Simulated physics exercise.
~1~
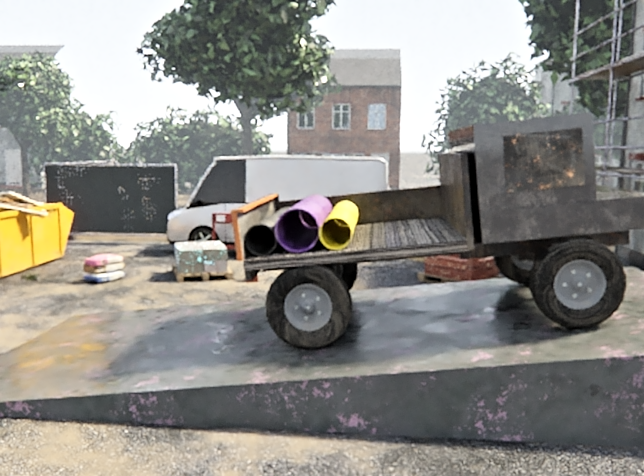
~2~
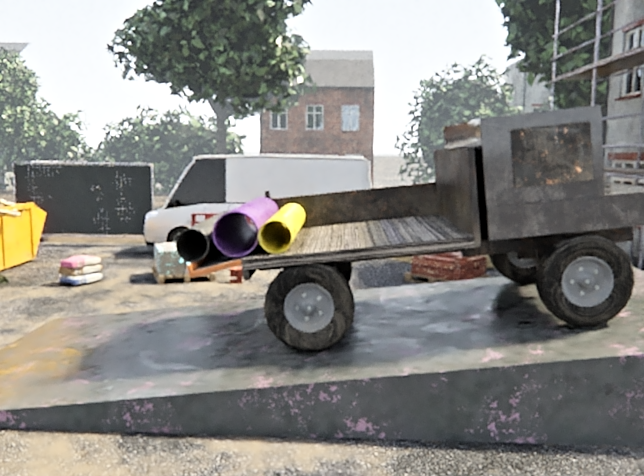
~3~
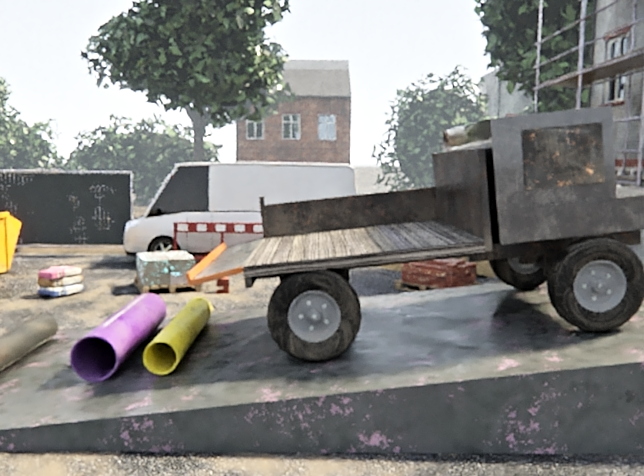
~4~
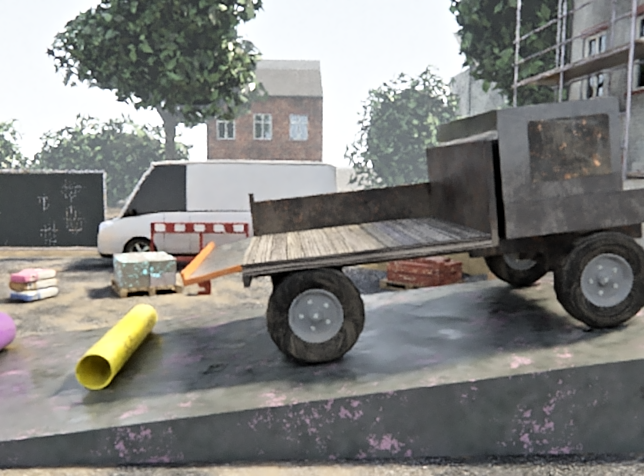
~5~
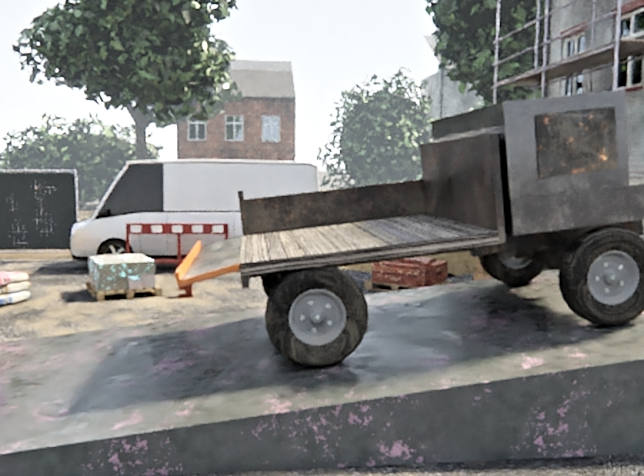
On a building site with a parked white van, a brick house and scaffolding behind, a rusty flatbed truck stands nose-up on a sloping slab, its open back end facing left. Three pipes, one dark, one purple and one yellow, lie side by side at the rear of the wooden bed. The orange-edged tailgate swings down, and the pipes roll left onto it. They drop off the back, land on the slope and keep rolling left, with yellow trailing purple. One by one they leave the view, and the bed is left empty with its tailgate hanging open.
